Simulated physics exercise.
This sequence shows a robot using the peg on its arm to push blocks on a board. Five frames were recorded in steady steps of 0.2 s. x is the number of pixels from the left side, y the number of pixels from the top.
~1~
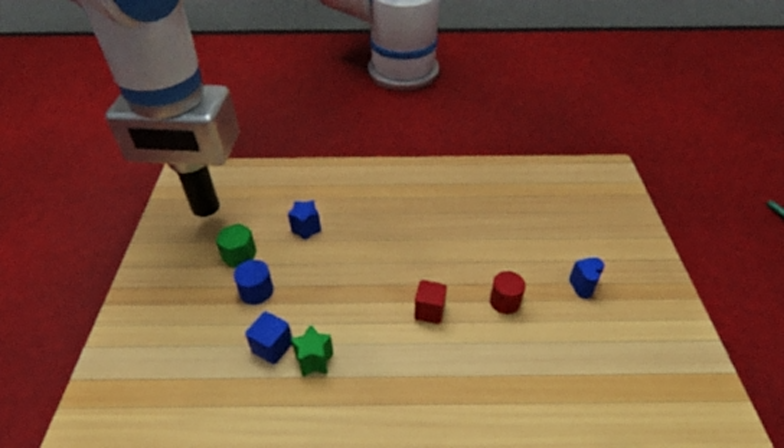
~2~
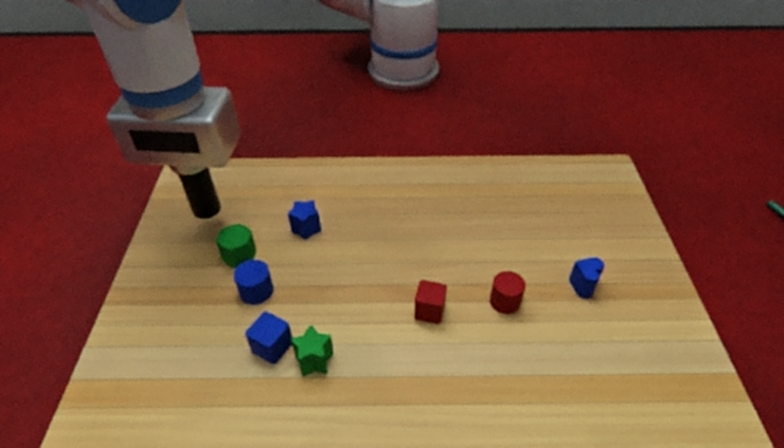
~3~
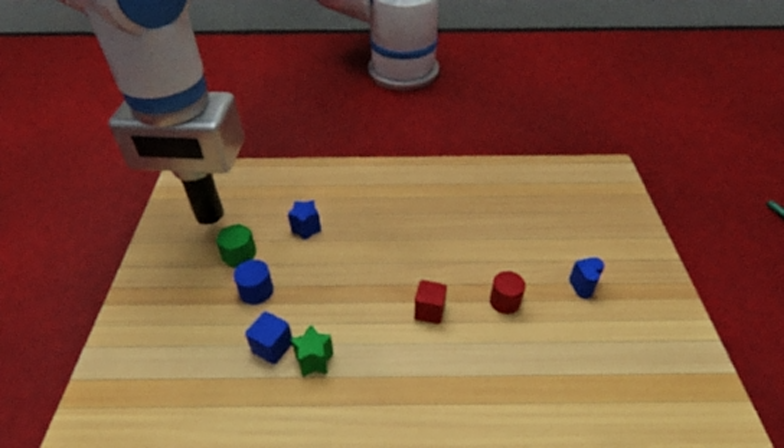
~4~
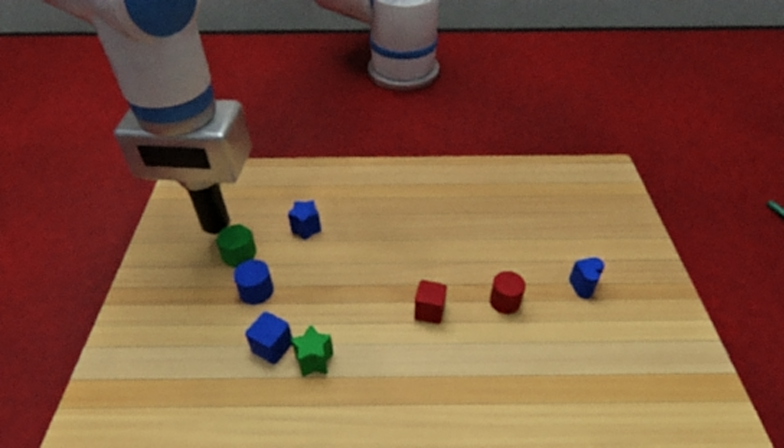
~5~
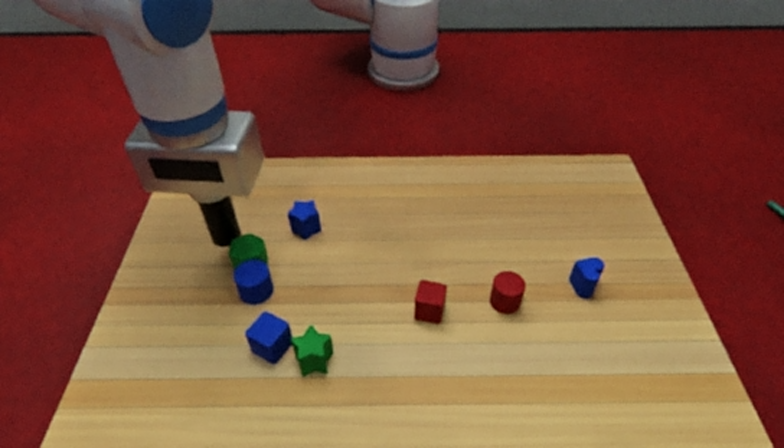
A robot arm with a dark peg creeps down and to the right over a pale wooden board on a red surface, seen from above at a fixed angle. Green and blue blocks sit at left, a blue star above them, two red blocks near the centre and a blue one at right. The peg nudges the green hexagon slightly right and down against the blue cylinder, while the others stay still.
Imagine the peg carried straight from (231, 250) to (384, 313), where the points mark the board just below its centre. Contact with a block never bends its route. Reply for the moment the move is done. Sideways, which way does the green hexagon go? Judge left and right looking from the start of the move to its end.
The green hexagon goes right.
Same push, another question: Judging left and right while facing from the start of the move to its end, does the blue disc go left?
Short answer: No.
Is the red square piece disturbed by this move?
If the peg follows that path, the red square piece stays in its place.
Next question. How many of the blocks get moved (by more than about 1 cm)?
2 blocks.
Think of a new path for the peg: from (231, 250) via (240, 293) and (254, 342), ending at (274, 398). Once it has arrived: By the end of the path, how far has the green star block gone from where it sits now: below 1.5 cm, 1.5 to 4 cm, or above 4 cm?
Between 1.5 and 4 cm.
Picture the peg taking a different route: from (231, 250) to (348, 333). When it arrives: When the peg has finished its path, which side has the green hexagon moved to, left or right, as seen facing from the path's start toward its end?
Shifts left.
On the path given first. One third of the way, peg at (275, 256); green hexagon at (293, 270), turned 15° clockwise; blue disc at (264, 291).
Two thirds of the way, peg at (329, 278); green hexagon at (326, 300), turned 90° clockwise; blue disc at (264, 291).
At the end, peg at (384, 300); green hexagon at (334, 308), turned 130° clockwise; blue disc at (264, 291); red square piece not moved.
